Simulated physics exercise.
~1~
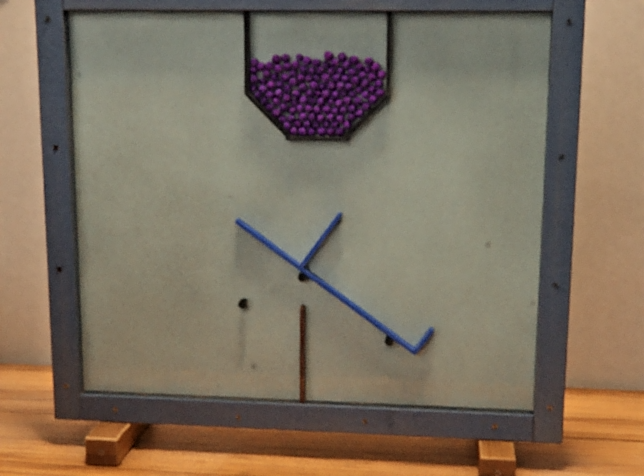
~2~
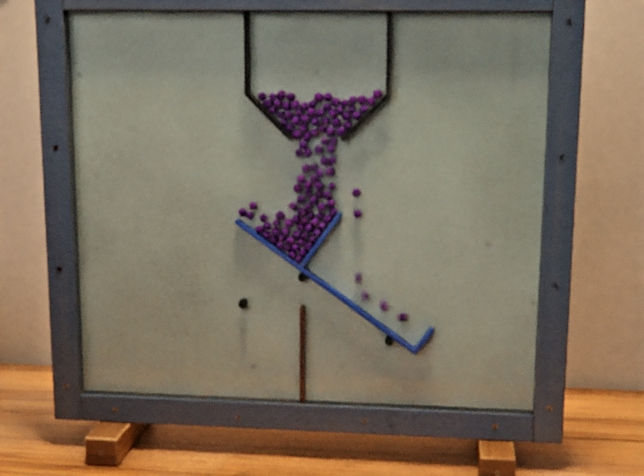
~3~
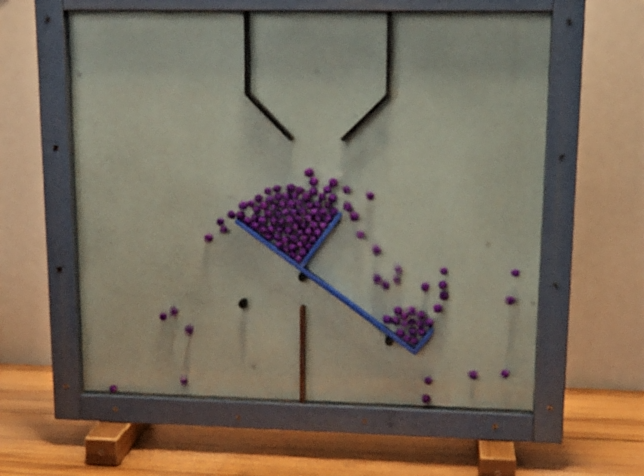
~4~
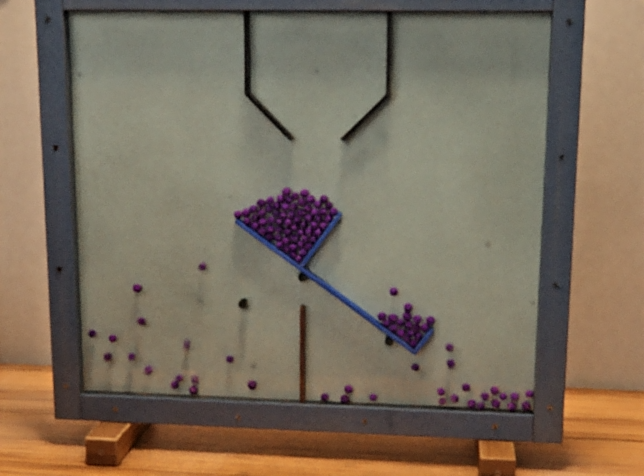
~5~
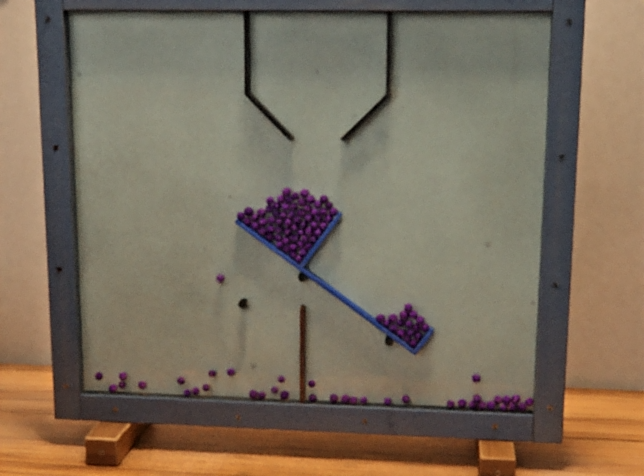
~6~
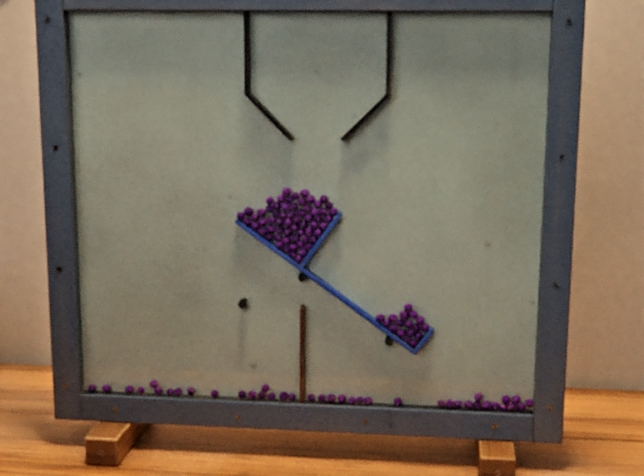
At the start, purple beads fill a hopper at the top of a clear-fronted case, above a blue tray that slopes down to the right. The beads pour out and pile up in the tray's upper pocket, while a few roll down the slope. As the hopper empties, beads spill over both sides, some gathering in the small pocket at the tray's lower right end. Others drop and bounce across the floor on either side of the divider. Finally everything lies still, with most beads in the still-tilted tray and some in each bin.
